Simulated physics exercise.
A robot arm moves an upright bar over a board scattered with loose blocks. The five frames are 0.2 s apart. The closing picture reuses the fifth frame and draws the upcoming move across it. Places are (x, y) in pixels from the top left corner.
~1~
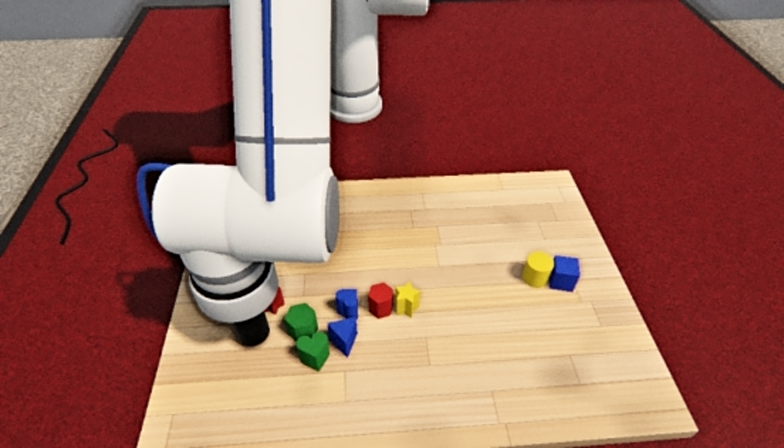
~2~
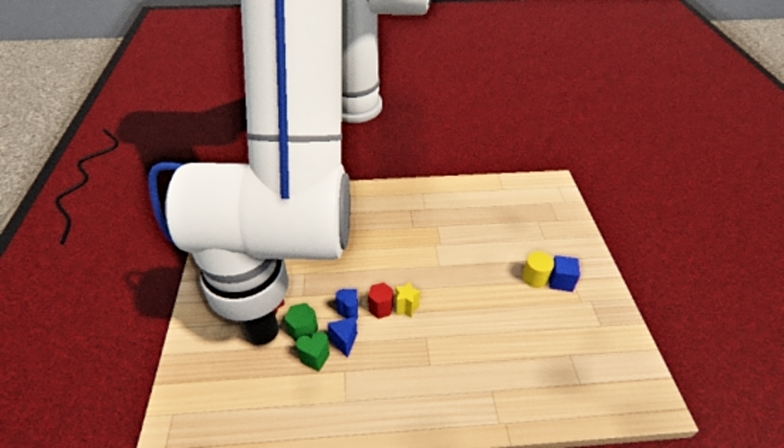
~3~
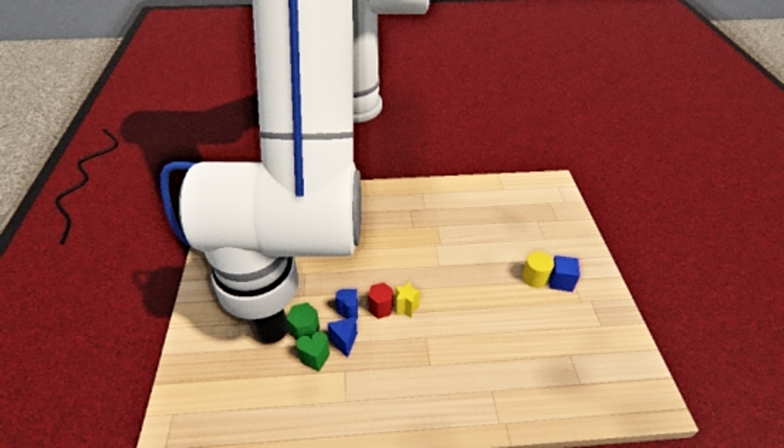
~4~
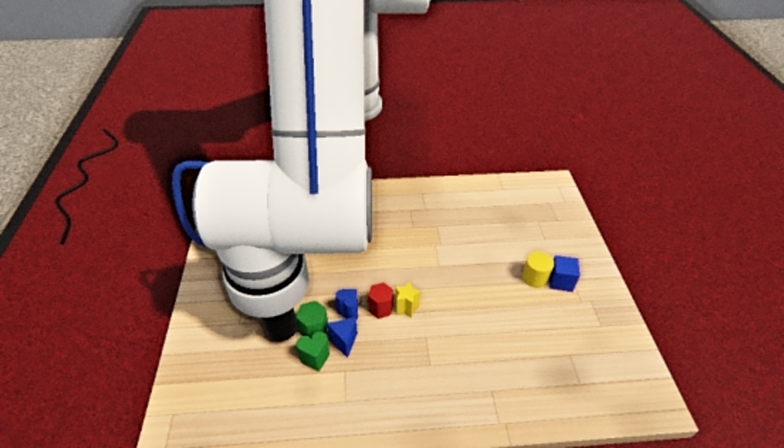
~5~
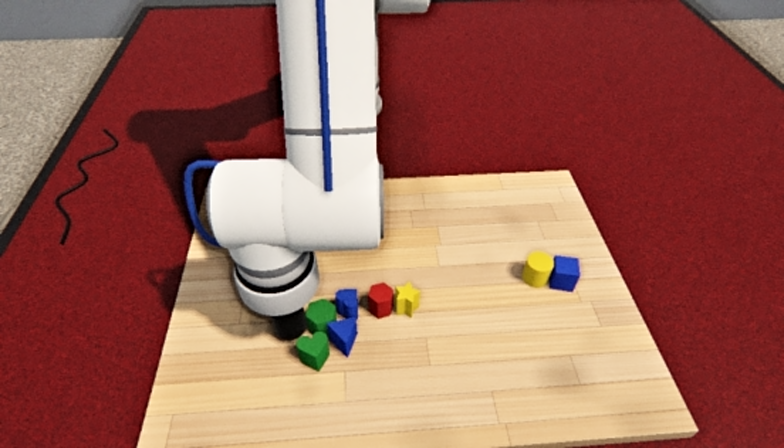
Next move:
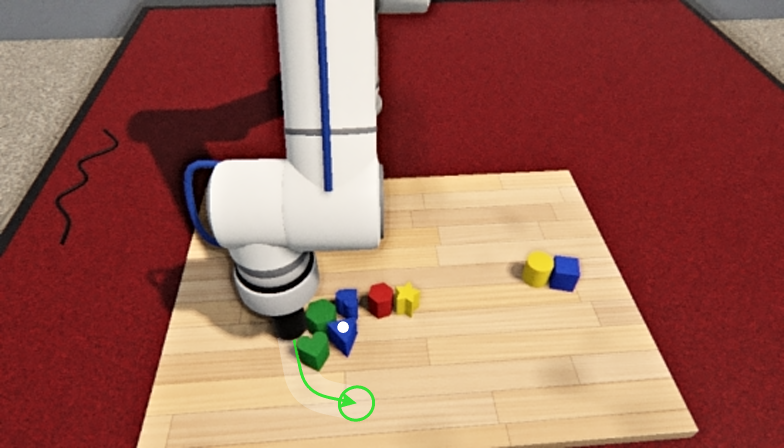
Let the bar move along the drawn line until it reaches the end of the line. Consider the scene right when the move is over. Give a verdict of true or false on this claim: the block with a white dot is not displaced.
The claim holds.
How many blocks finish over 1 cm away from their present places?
Moved: 1.
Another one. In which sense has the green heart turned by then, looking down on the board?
Viewed from the top, it goes anticlockwise.
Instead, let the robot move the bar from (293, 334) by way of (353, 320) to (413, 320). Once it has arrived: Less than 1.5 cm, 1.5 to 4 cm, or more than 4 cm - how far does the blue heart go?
It ends farther than 4 cm from its spot.
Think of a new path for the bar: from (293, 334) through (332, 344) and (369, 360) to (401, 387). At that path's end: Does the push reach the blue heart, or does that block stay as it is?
By the last moment of the path, the blue heart has shifted.
The line goes from (293, 334) through (300, 366) and (318, 394) to (357, 403); the dot is on the blue triangular block.
What follows on the original path. One third of the way, bar at (298, 360); green heart at (323, 355), turned 65° anticlockwise.
Two thirds of the way, bar at (318, 388); green heart at (339, 362), turned 115° anticlockwise.
At the end, bar at (356, 397); green heart at (351, 361), turned 155° anticlockwise; blue triangular block unmoved.
